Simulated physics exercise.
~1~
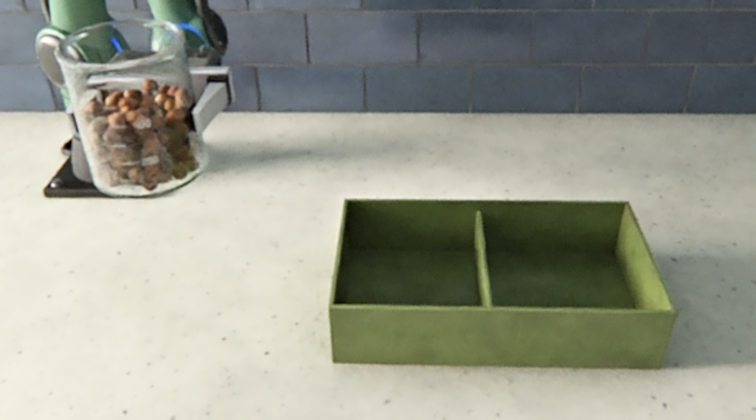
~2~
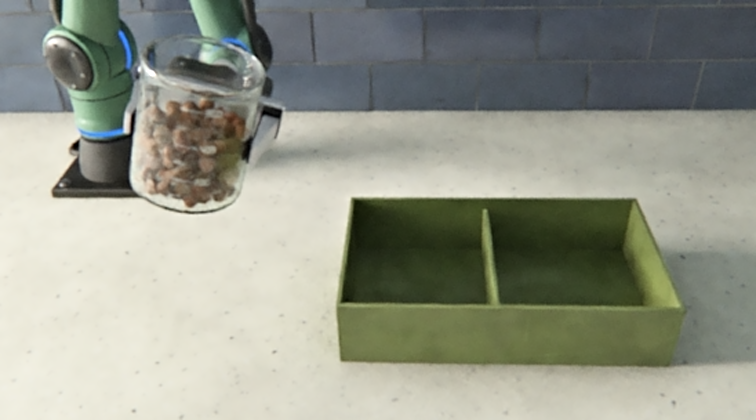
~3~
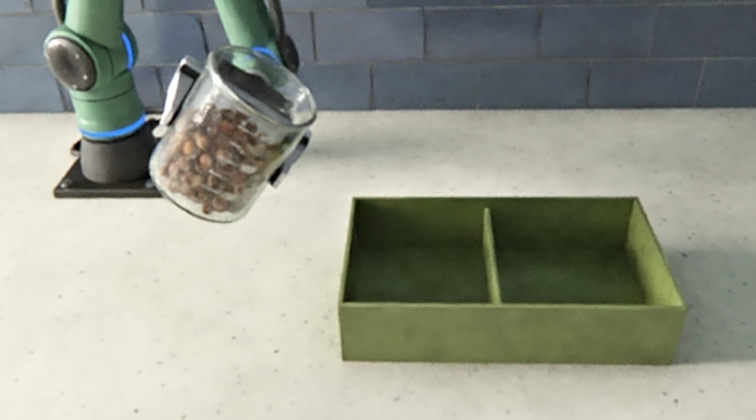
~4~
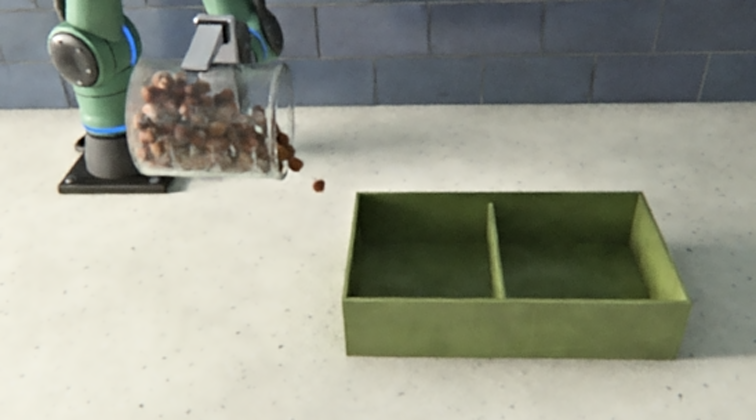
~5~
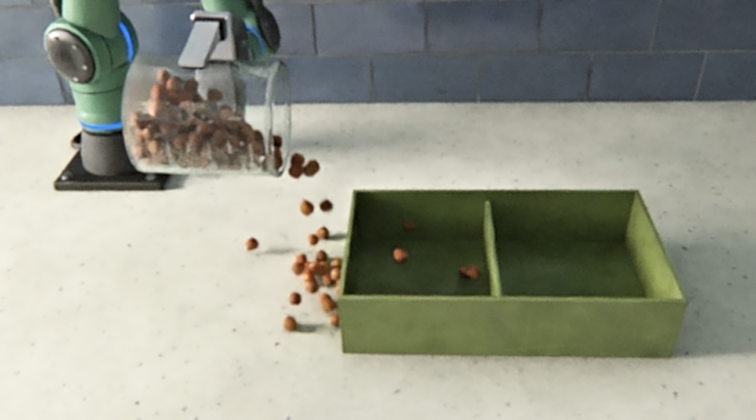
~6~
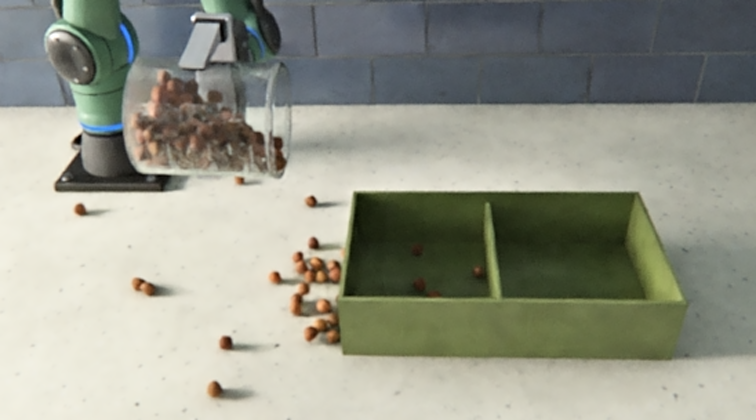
On a pale speckled countertop before a blue-grey tiled wall, a green robotic arm holds a clear glass beaker of hazelnuts, with a green two-part tray to the right. The arm moves the upright beaker right and starts to lean it toward the tray. It tips the beaker onto its side, and the first nuts slip over the rim. More tumble out, some landing in the tray's left part while others drop short and gather against its outer wall. The beaker stays on its side, still holding most of the nuts, with strays scattered across the counter and the right part empty.
